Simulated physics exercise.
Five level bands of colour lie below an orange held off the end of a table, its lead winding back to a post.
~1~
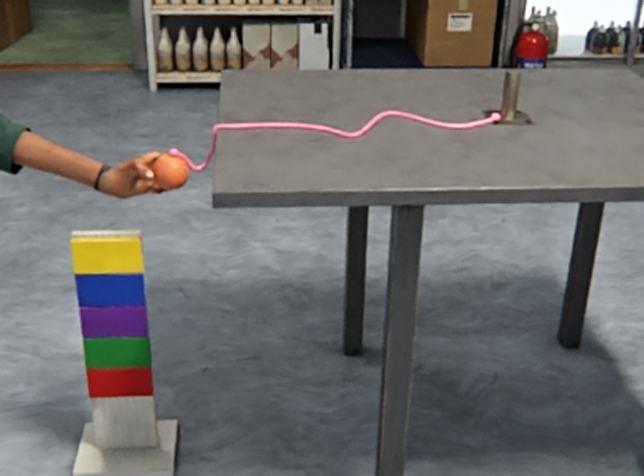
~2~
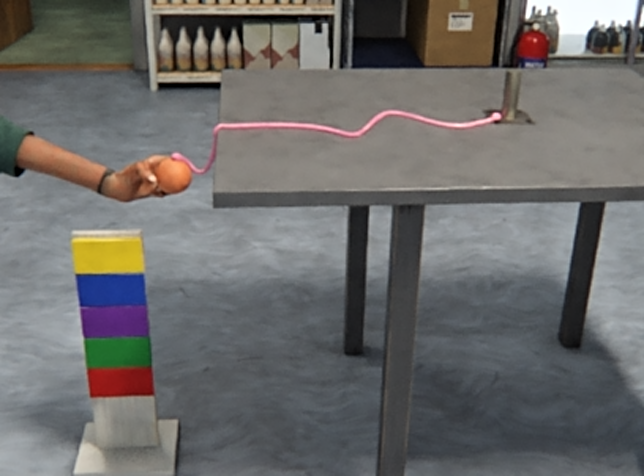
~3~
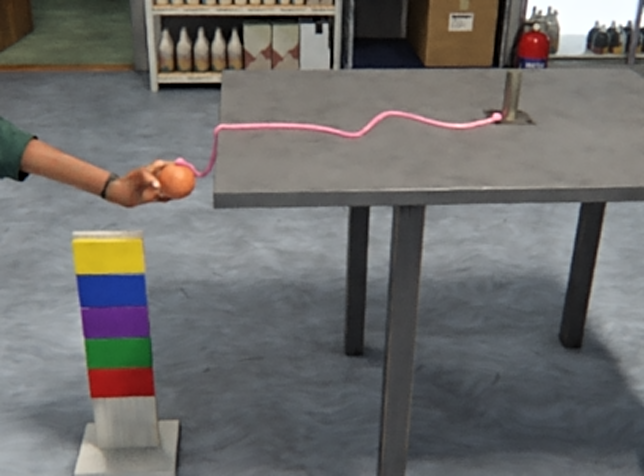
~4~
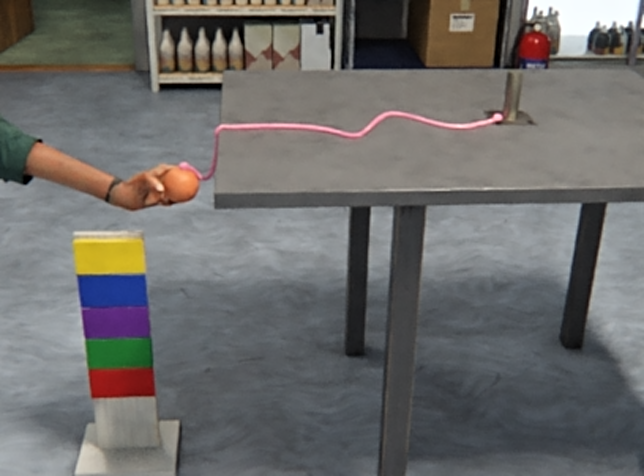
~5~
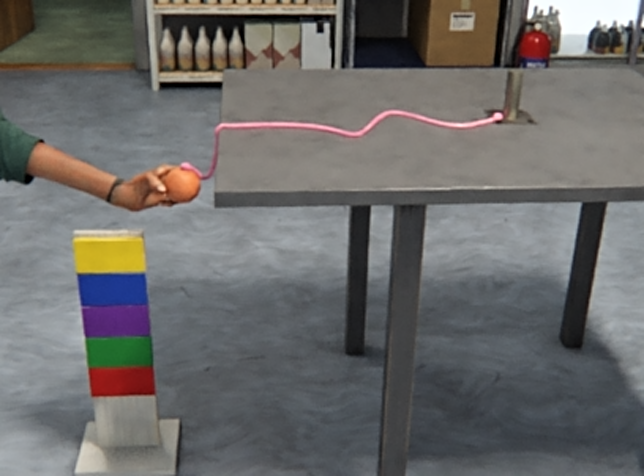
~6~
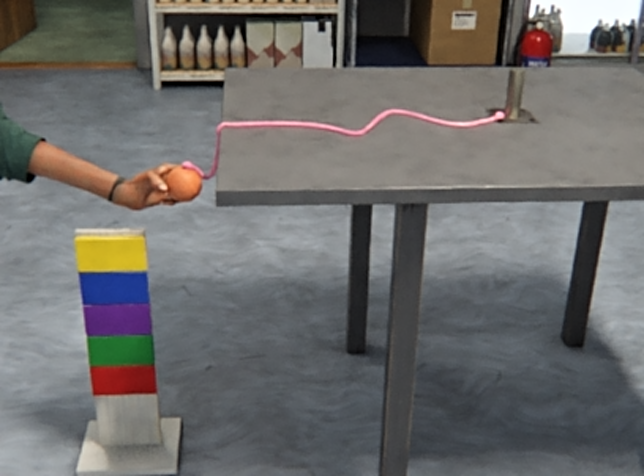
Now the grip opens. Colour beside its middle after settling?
Blue.
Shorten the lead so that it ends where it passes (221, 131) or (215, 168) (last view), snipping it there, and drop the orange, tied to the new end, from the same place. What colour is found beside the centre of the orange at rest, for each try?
Taking them in turn: Above them all; yellow.
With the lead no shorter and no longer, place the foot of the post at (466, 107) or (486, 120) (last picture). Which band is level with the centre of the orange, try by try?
First case: Purple. Second case: Purple.
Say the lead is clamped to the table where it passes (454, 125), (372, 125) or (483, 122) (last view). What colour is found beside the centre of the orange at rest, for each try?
First try blue, second yellow, third blue.
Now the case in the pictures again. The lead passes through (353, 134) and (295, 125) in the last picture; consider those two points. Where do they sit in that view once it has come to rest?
End: (287, 124) and then (224, 128).
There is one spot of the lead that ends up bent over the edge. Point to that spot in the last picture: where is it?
It's the point at about (289, 124).
Early on, orange near (239, 284); level with blue.
Midway, orange near (218, 283); level with blue.
Finally, orange near (223, 284); level with blue. The lead holds its middle at blue.
